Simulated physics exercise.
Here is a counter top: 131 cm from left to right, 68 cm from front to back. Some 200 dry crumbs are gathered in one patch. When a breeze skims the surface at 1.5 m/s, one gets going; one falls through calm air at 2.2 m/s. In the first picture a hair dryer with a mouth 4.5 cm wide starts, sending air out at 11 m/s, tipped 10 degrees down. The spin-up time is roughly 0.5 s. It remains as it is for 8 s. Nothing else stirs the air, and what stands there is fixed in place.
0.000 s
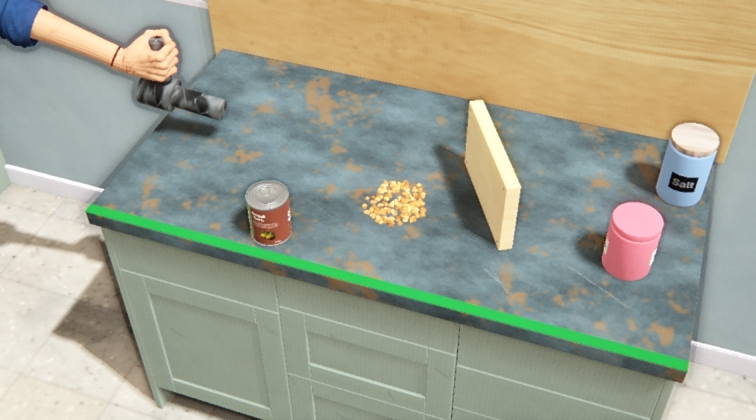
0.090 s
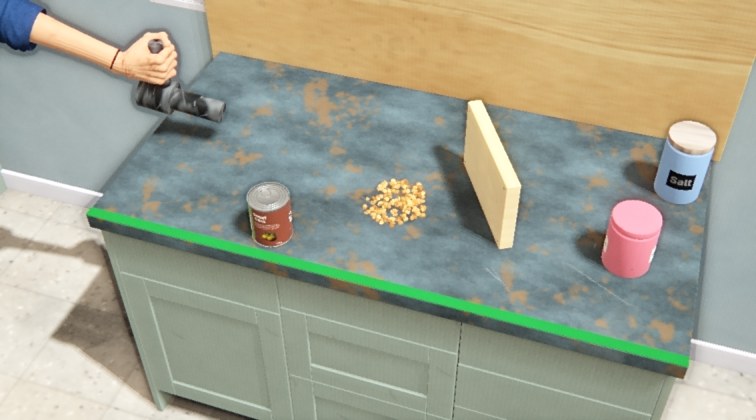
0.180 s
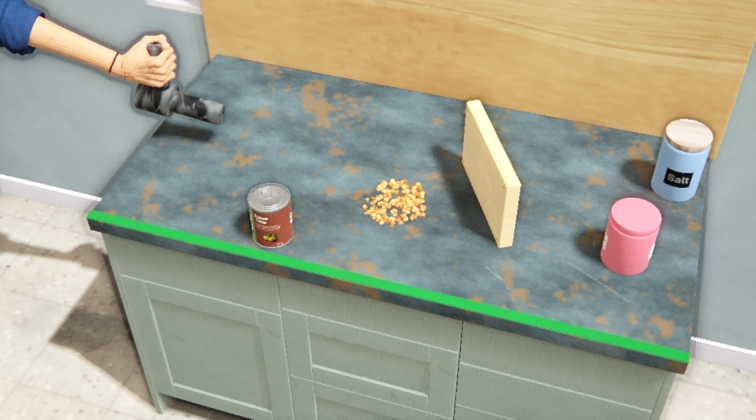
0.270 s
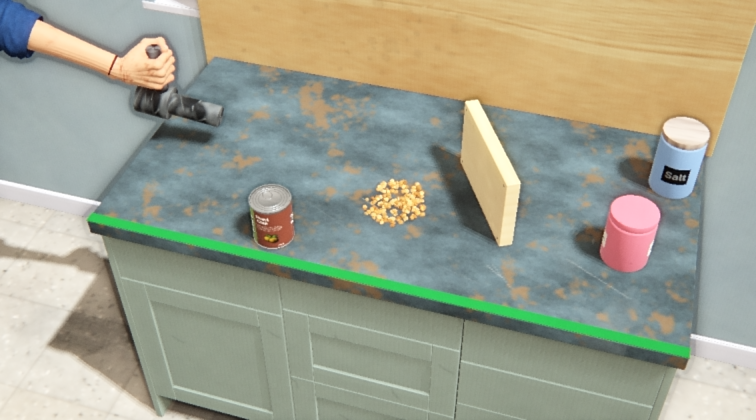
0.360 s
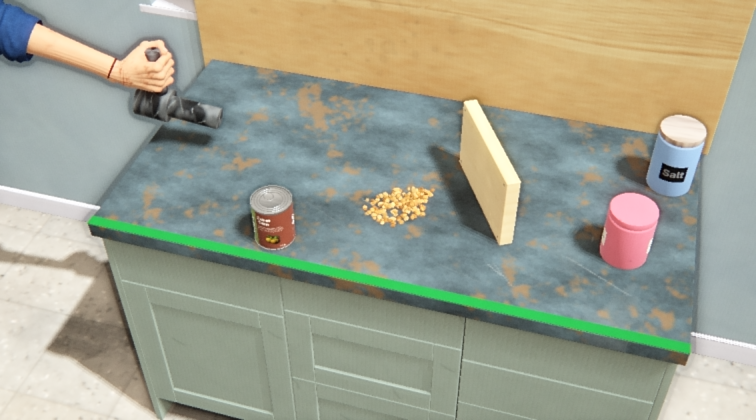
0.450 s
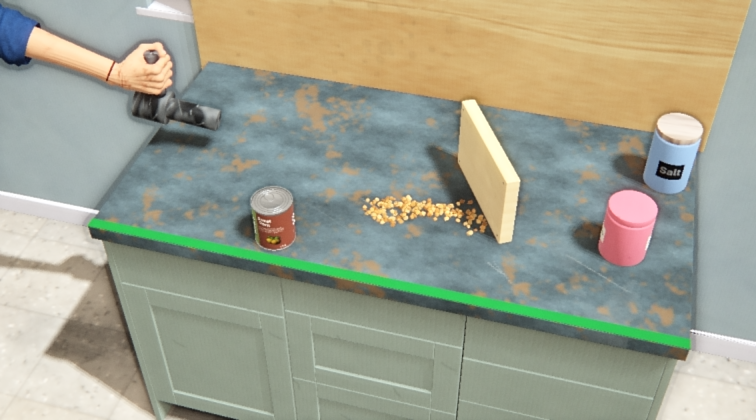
On a counter top, a hand holds a hair dryer and crumbs scatter right toward a board.
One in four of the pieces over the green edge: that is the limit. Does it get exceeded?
Looks like that edge will lose over a quarter of the load.
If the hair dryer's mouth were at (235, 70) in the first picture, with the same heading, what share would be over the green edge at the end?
That would come to roughly 0 %.
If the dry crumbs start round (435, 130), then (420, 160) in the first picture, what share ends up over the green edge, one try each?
0 and 30 in a hundred, respectively.
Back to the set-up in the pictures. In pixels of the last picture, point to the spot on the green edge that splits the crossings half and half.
At roughly pixel (527, 316).
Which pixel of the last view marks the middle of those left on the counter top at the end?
Centre: Approx. (477, 278) px, last frame.
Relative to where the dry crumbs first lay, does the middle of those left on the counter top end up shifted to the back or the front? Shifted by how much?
It has moved to the near edge by around 15 cm.
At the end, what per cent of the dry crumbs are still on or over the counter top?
It comes to about 20 % at the end.
After 1.6 s, 68 % are over the green edge; the middle of those still in play is near (488, 271); 64 % have settled or left.
After 2.6 s, 74 % are over the green edge; the middle of those still in play is near (487, 287); 77 % have settled or left.
After 4.4 s, 78 % are over the green edge; the middle of those still in play is near (532, 278); 82 % have settled or left.
After 8.0 s, at the end, 81 % are over the green edge; the middle of those still in play is near (477, 278).
